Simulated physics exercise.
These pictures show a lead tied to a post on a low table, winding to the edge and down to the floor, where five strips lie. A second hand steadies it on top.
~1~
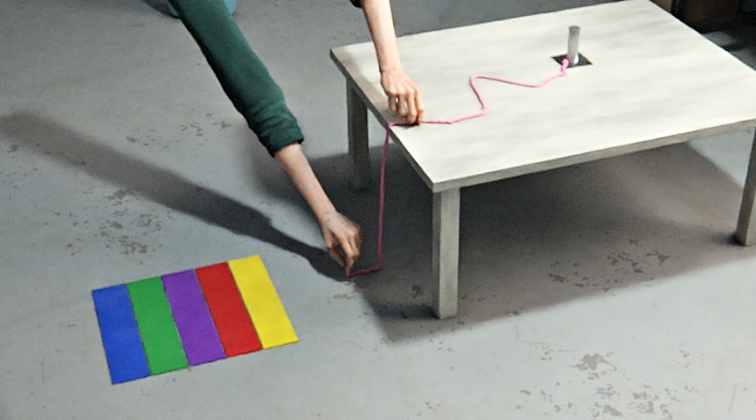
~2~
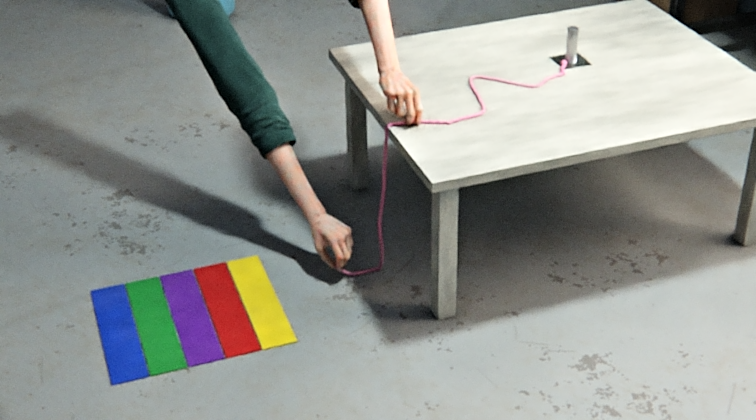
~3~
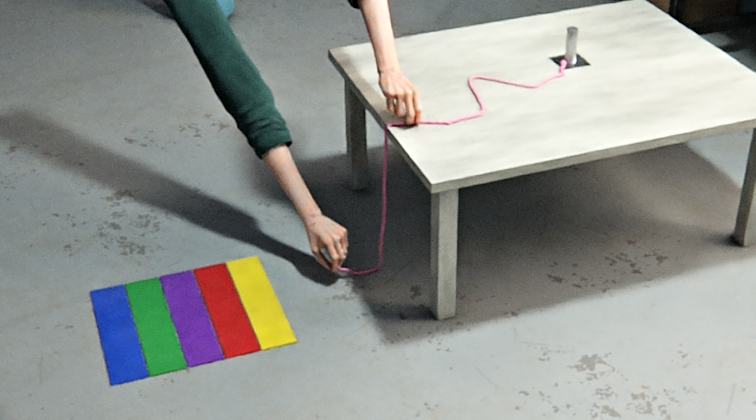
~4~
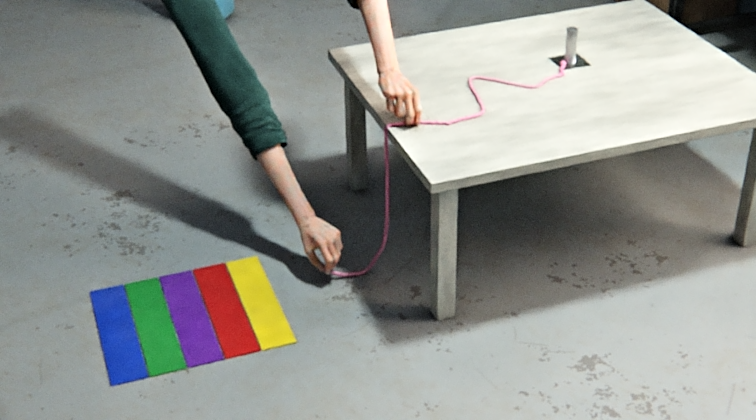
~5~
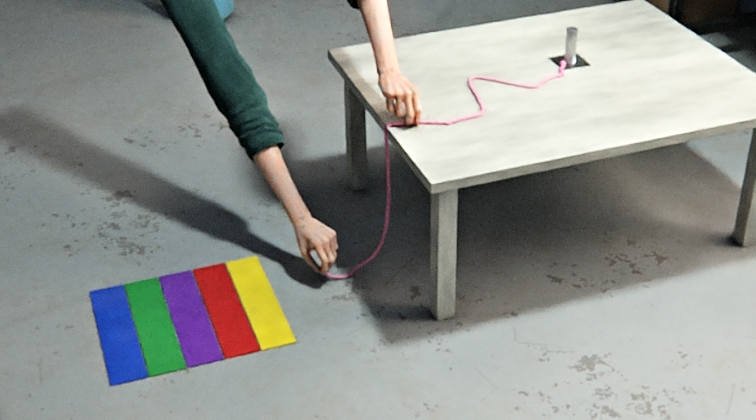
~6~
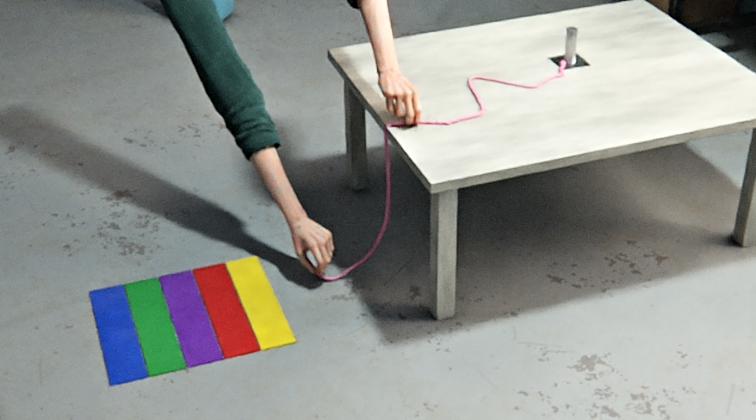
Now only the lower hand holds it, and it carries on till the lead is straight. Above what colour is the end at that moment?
The blue one.
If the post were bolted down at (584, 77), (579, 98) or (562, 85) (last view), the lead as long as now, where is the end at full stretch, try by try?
The places are (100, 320), (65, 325) and (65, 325).
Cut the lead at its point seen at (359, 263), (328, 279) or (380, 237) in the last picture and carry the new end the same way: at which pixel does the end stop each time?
The places are (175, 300), (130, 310) and (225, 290).
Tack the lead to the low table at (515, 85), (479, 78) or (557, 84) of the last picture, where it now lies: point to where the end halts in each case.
Try by try, around (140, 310), (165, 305) and (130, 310).
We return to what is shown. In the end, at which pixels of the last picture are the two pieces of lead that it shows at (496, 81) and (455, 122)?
They go to (470, 92) and to (353, 141).
A little later, end near (173, 303); over purple.
Next, end near (132, 312); over blue.
When it is tight, end near (108, 317); over blue. It halts on the blue strip.
